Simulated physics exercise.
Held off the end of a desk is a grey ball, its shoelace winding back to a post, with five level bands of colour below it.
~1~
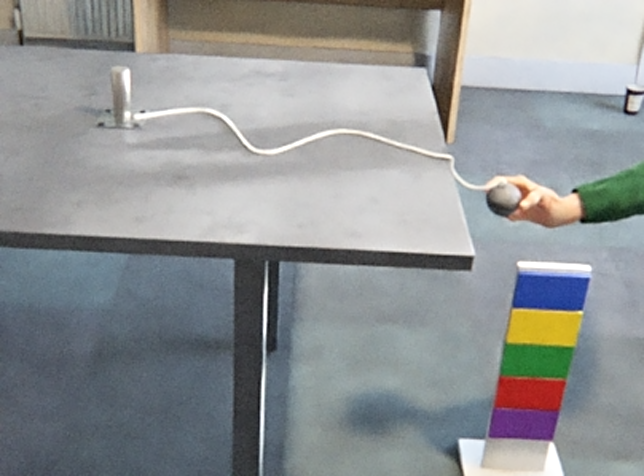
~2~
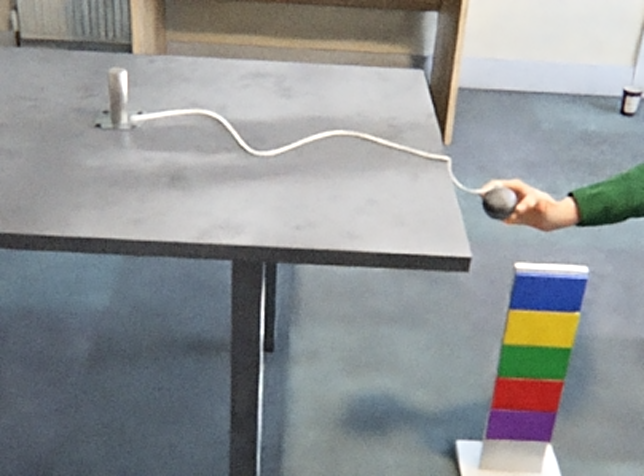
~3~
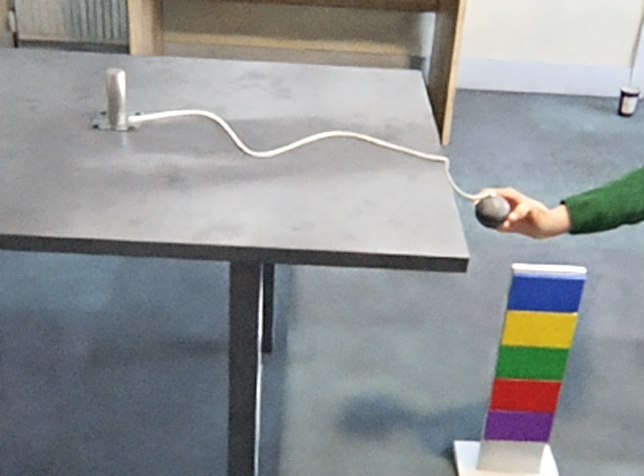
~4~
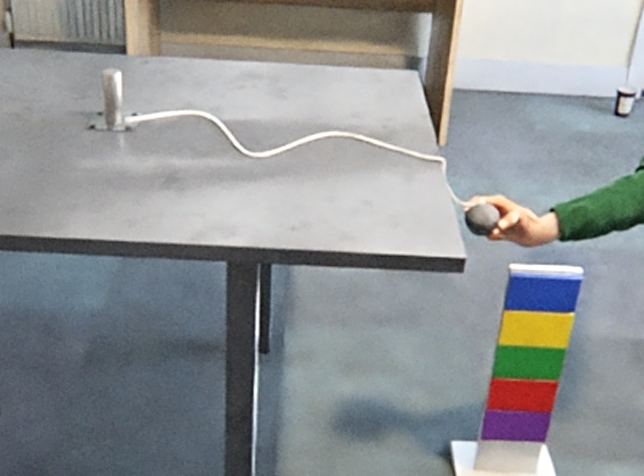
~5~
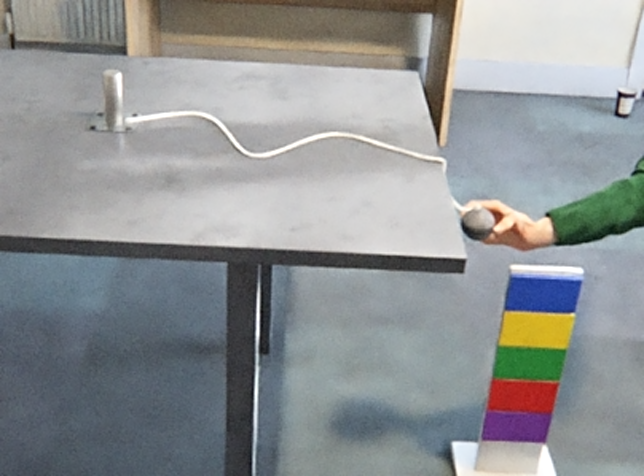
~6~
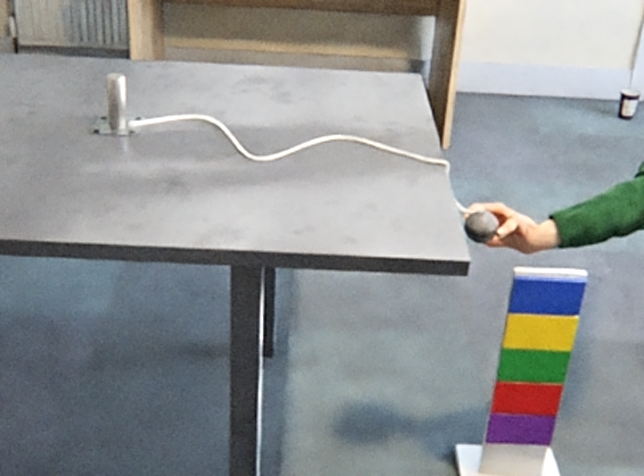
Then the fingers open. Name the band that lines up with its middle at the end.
It lines up with yellow.
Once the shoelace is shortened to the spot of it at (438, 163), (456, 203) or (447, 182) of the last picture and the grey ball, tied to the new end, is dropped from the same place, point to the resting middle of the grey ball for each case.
Try 1: (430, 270); try 2: (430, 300); try 3: (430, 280).
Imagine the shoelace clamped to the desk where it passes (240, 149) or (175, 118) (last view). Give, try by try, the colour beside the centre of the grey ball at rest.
Note: Try 1 blue; try 2 yellow.
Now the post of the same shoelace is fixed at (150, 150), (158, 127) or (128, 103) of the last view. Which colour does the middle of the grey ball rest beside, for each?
In turn, green, then green, then yellow.
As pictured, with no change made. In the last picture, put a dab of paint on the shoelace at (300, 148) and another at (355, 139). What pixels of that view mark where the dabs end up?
The first ends at (375, 154) and the second at (442, 164).
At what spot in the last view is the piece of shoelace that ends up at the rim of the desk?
At (361, 140).
A little later, ball near (420, 323); level with yellow.
Next, ball near (437, 327); level with yellow.
When it is over, ball near (429, 326); level with yellow. Its middle rests at the yellow band.
